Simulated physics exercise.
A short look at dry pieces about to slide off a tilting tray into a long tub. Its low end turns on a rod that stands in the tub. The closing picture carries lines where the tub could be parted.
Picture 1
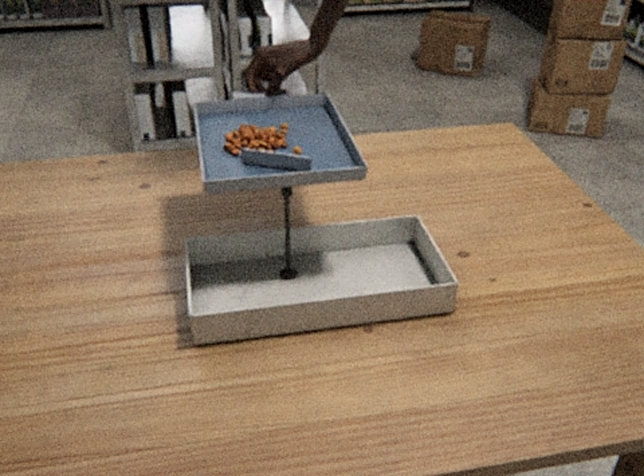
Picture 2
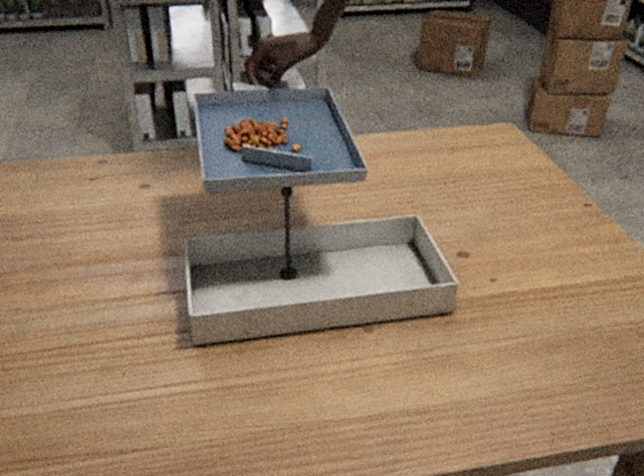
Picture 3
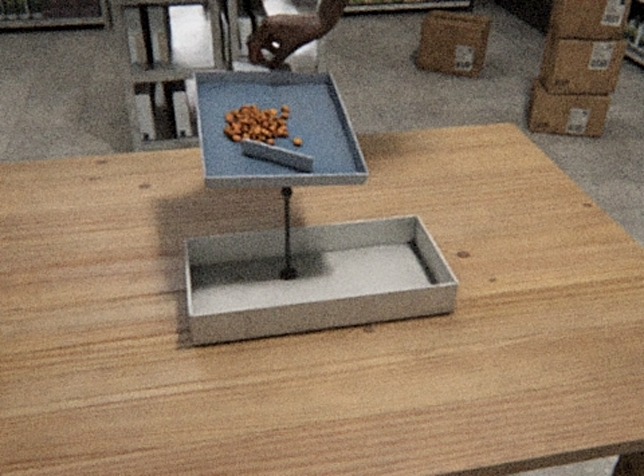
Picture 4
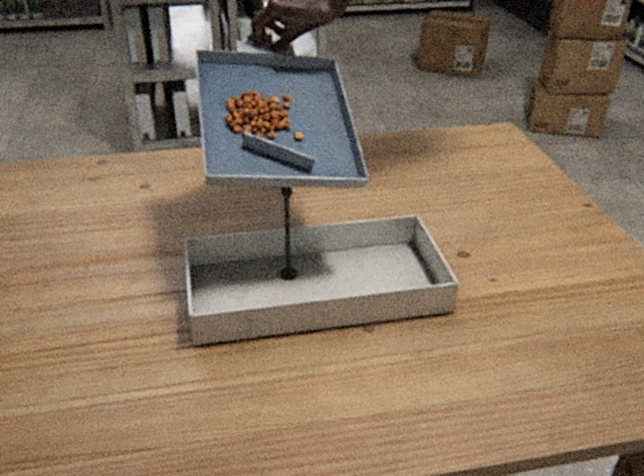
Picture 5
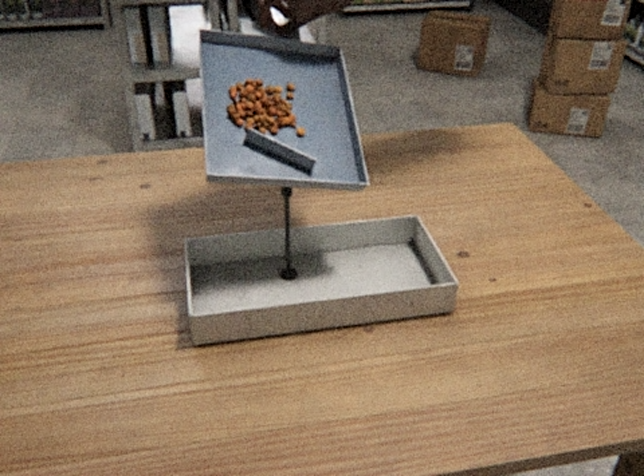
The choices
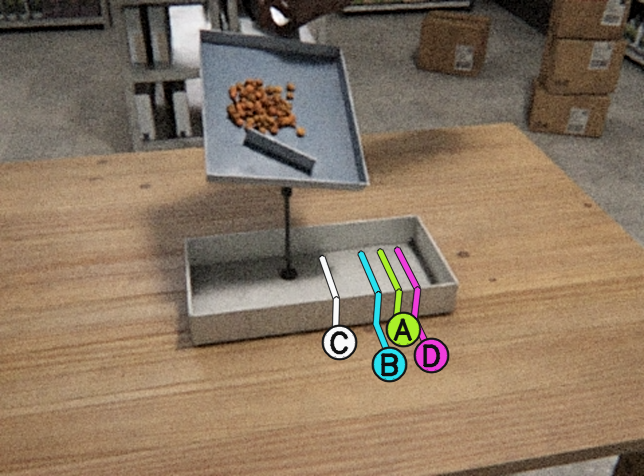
A dark hand at the top grips the far edge of a blue tray on a thin dark rod, seen from slightly above across a wooden table in a room with shelves and cardboard boxes behind. Orange-brown kibble sits piled behind a short slanted fin, above a long pale tub. The hand steadily raises the far edge, steepening the tray while its near right corner dips slightly; the camera stays still.
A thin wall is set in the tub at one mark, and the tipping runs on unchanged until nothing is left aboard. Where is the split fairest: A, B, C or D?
I would pick line B.
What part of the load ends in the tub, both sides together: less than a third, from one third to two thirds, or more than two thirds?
About that: More than two thirds.
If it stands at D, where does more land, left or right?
Left.
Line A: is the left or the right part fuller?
The left side.
On the marked copy, line A crosses the front rim at (398, 290); line B crosses the front rim at (378, 293); line C crosses the front rim at (336, 298); line D crosses the front rim at (417, 288).
For line A, of what is caught, all but a few on the left of the divider, a small share on the right.
For line B, of what is caught, close to two thirds on the left of the divider, close to a third on the right.
For line C, of what is caught, none at all on the left of the divider, the whole lot on the right.
For line D, of what is caught, the whole lot on the left of the divider, none at all on the right.
